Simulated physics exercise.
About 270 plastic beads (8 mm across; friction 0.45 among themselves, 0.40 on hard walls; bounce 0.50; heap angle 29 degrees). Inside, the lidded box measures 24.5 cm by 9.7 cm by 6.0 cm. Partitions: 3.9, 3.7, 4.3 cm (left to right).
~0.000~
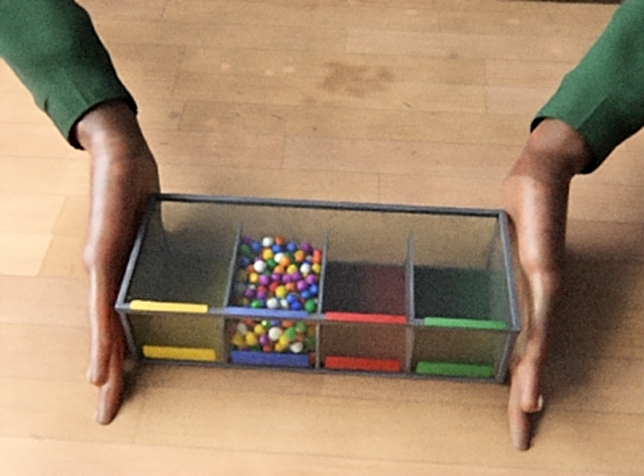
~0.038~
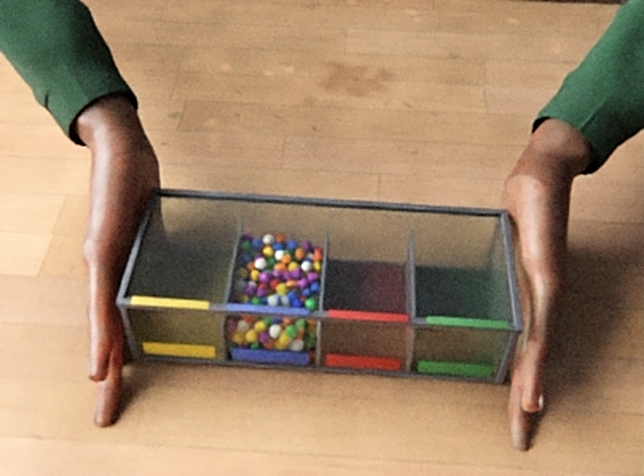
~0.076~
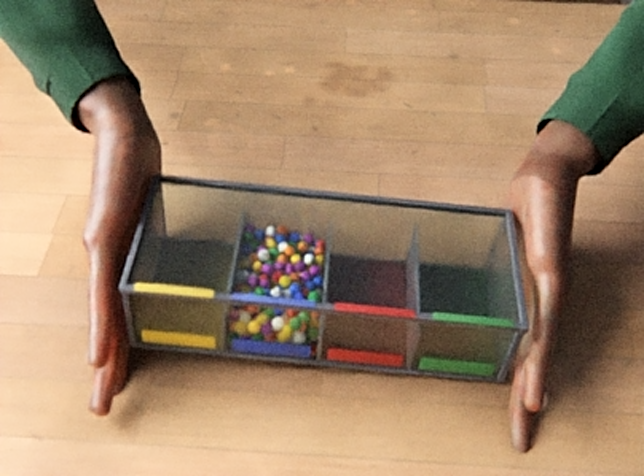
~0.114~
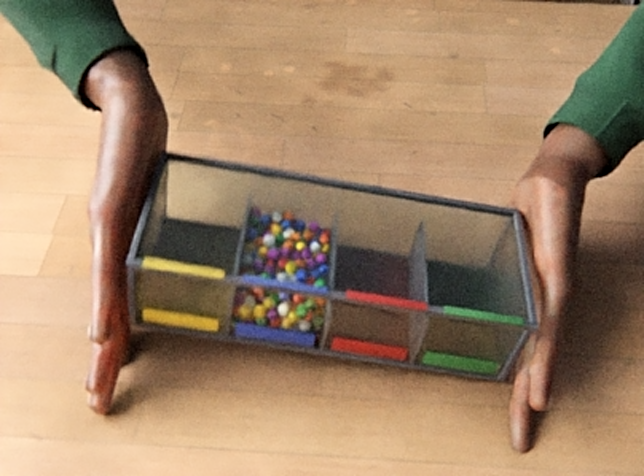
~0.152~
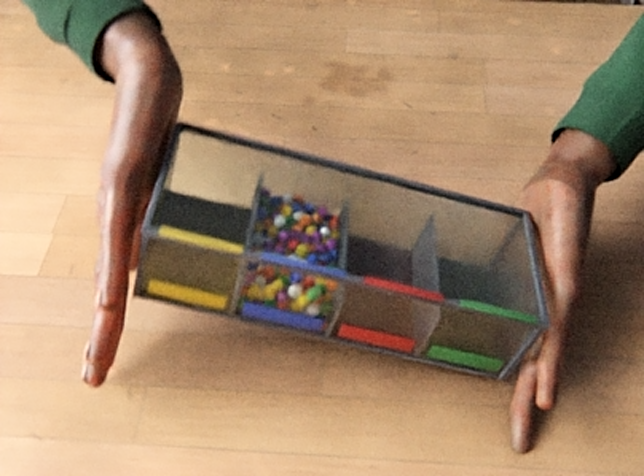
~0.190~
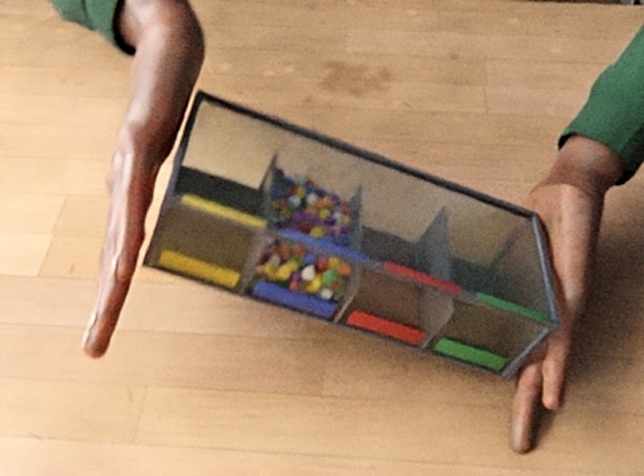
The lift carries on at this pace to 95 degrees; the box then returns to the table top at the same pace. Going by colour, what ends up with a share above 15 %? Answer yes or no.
Red: Yes, blue: Yes, green: Yes, yellow: No.
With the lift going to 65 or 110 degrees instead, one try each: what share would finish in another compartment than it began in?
Some 35 and 90 per cent.
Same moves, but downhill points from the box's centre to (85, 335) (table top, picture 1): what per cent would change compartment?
About 60 per cent.
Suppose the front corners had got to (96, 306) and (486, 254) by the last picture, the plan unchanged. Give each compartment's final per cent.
Red 0, blue 30, green 0, yellow 70.
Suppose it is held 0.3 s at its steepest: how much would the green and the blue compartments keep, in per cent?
In that case green 75, blue 10.
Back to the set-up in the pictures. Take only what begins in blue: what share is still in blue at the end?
Some 30 per cent.
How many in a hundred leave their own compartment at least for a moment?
Roughly 70 per cent.
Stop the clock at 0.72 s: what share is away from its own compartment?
Some 40 per cent.
Then, at 0.72 s, tilt 94 degrees; red 25 %, blue 60 %, green 15 %.
Then, at 1.07 s, tilt 39 degrees; red 25 %, blue 30 %, green 45 %.
After 1.51 s, tilt 0 degrees; red 25 %, blue 30 %, green 45 %.
At rest (2.4 s), red 25 %, blue 30 %, green 45 %, yellow 0 %.
